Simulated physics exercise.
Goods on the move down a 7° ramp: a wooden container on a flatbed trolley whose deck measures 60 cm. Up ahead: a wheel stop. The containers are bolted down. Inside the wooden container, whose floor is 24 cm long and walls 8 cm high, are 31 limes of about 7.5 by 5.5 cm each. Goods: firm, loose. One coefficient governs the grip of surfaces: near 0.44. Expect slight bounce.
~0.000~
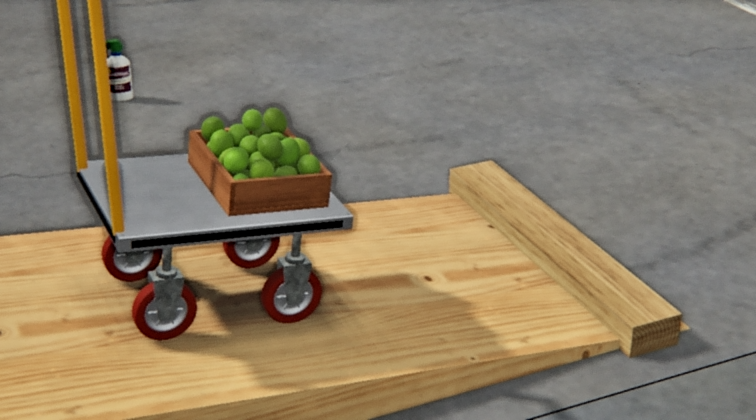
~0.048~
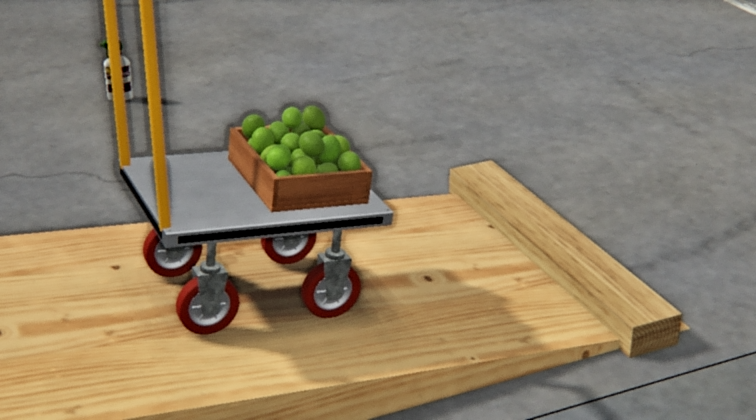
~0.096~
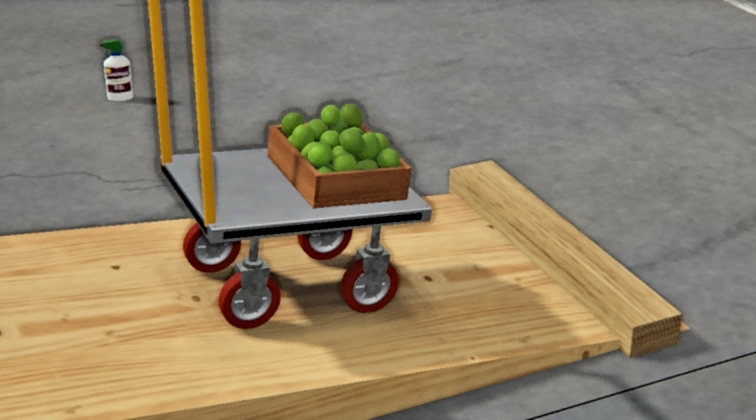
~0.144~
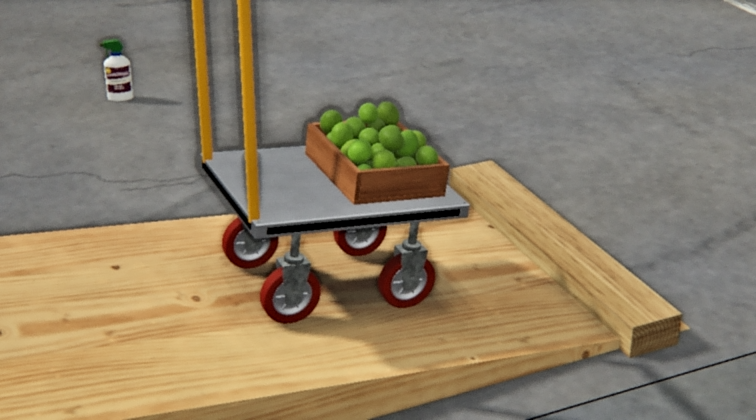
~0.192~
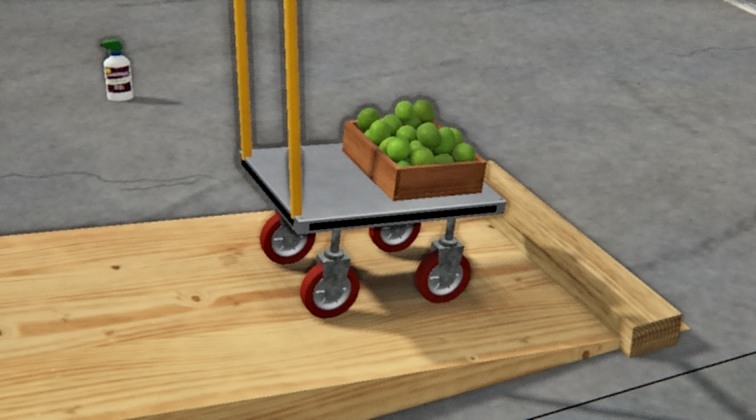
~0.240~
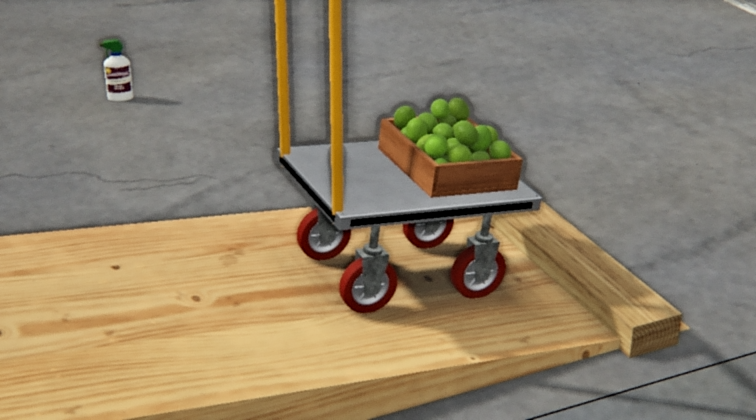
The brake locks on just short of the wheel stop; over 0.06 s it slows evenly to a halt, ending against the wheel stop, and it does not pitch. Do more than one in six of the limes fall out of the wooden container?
Yes: Watching this, I'd say the loss runs past a sixth.
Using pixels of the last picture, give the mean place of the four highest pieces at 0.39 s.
Around (534, 111).
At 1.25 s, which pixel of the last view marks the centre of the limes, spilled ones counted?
Their middle is at about (529, 147).
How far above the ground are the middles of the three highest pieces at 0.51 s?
Height, averaged: Around 50 cm.
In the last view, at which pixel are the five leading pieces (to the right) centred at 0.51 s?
Around pixel (583, 126).
After 0.29 s, it begins to slow.
After 0.39 s, wooden container 30 in, 1 out.
After 0.51 s, wooden container 25 in, 6 out.
After 0.74 s, wooden container 22 in, 9 out.
Final count (at 1.25 s), wooden container 22 in, 9 out. Asked share, 9 of 31, 29 per cent.
